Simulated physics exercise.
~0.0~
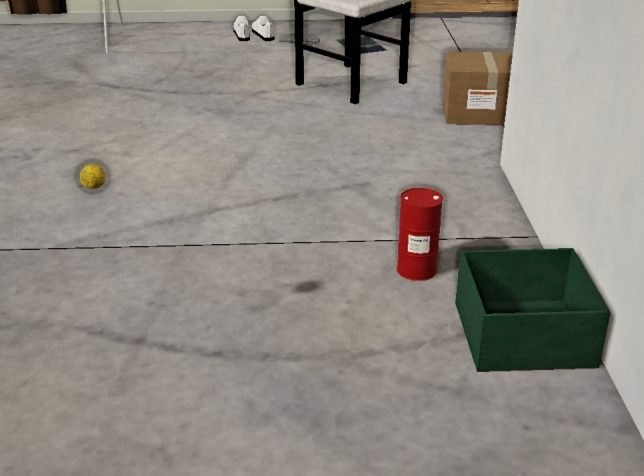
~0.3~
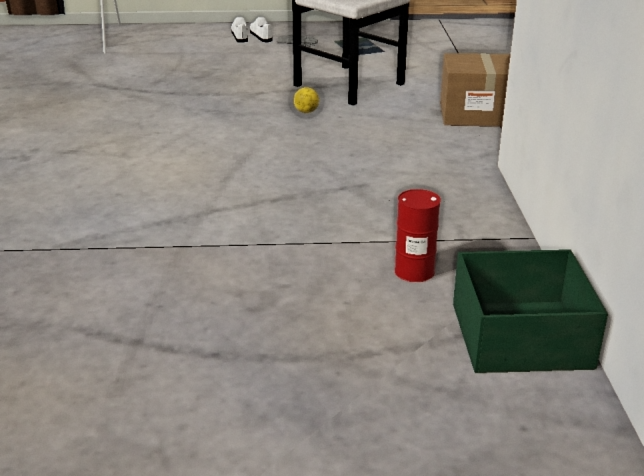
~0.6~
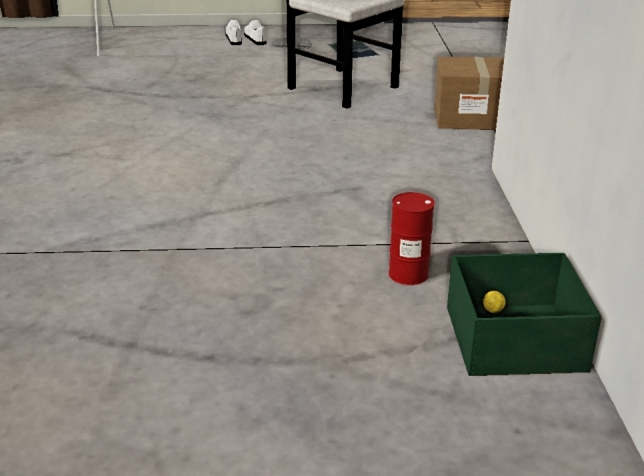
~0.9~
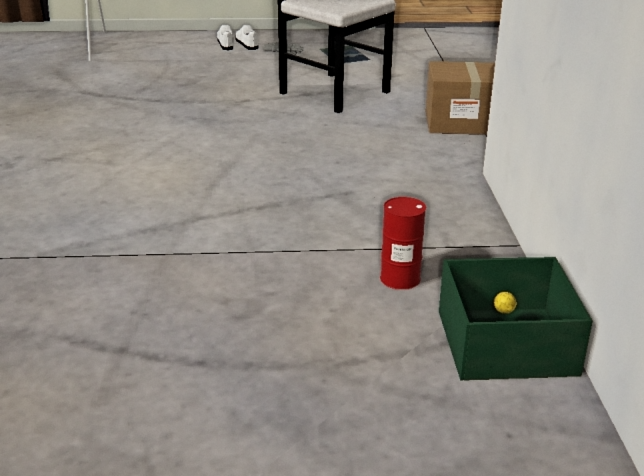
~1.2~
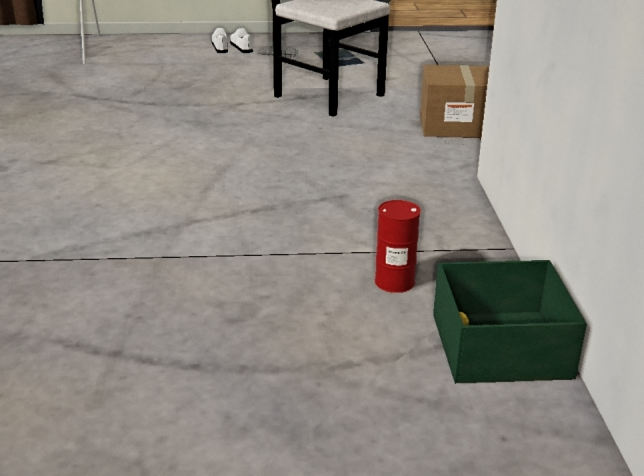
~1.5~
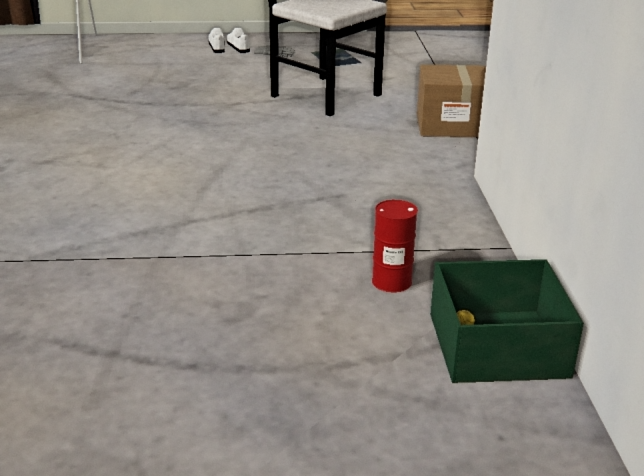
On a gray concrete floor beside a white wall, an open green box sits near a red canister, with a chair, a cardboard carton and a pair of white shoes farther back. A yellow ball starts at the left and travels right, passing in front of the chair. It then comes down to the right and appears inside the green box. There it shifts slightly right, then moves back to the left side, partly hidden by the front wall. The ball ends inside the box, while the red canister stays standing in its place.
